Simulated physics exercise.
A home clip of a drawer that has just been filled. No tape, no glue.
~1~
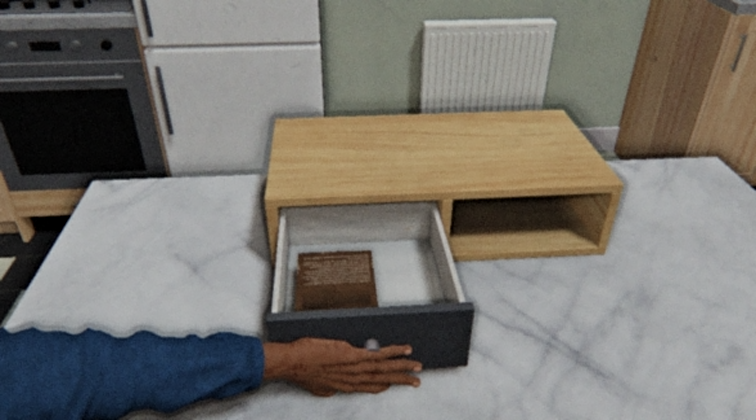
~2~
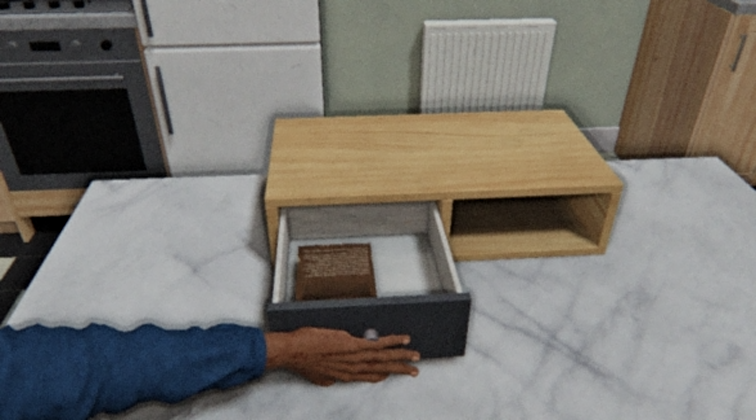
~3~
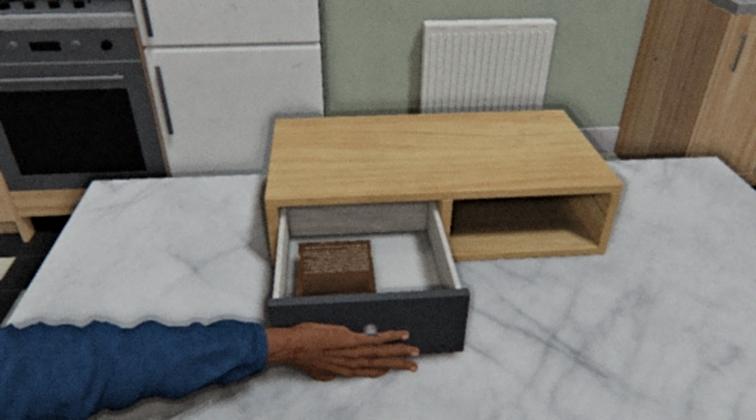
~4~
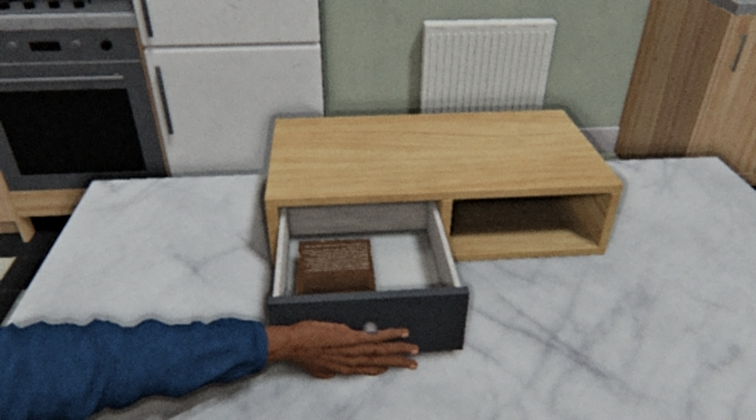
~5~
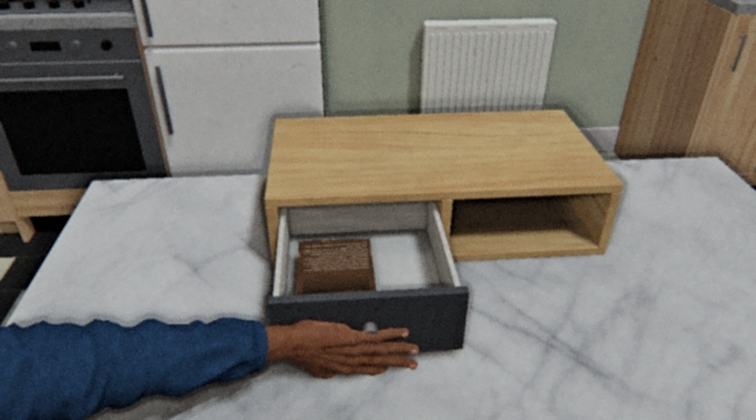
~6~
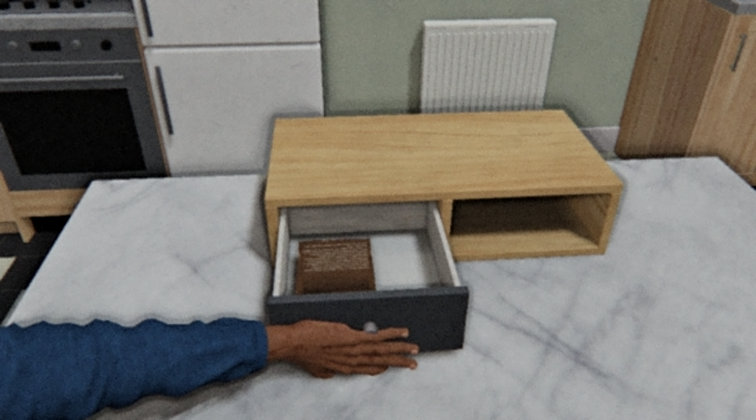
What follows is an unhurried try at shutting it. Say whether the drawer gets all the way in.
In the end the drawer goes all the way in.
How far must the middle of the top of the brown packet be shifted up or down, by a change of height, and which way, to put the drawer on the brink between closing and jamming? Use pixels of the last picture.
Roughly 28 pixels up.
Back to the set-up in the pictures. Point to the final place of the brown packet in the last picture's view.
Near (333, 202).
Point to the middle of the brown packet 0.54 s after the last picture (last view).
Near (335, 244).
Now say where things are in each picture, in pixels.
In the first picture, drawer (365, 277) wide open; brown packet (337, 296).
In the second picture, drawer (364, 269) wide open; chest (431, 183).
In the third picture, drawer (364, 266) wide open; brown packet (336, 284).
In the fourth picture, drawer (364, 264) wide open; chest (431, 183).
In the fifth picture, drawer (364, 264) wide open; brown packet (336, 282).
In the sixth picture, drawer (364, 264) wide open; chest (431, 183).
Then, 0.54 s later than the last frame, drawer about half in.
When it is over, the drawer closes.
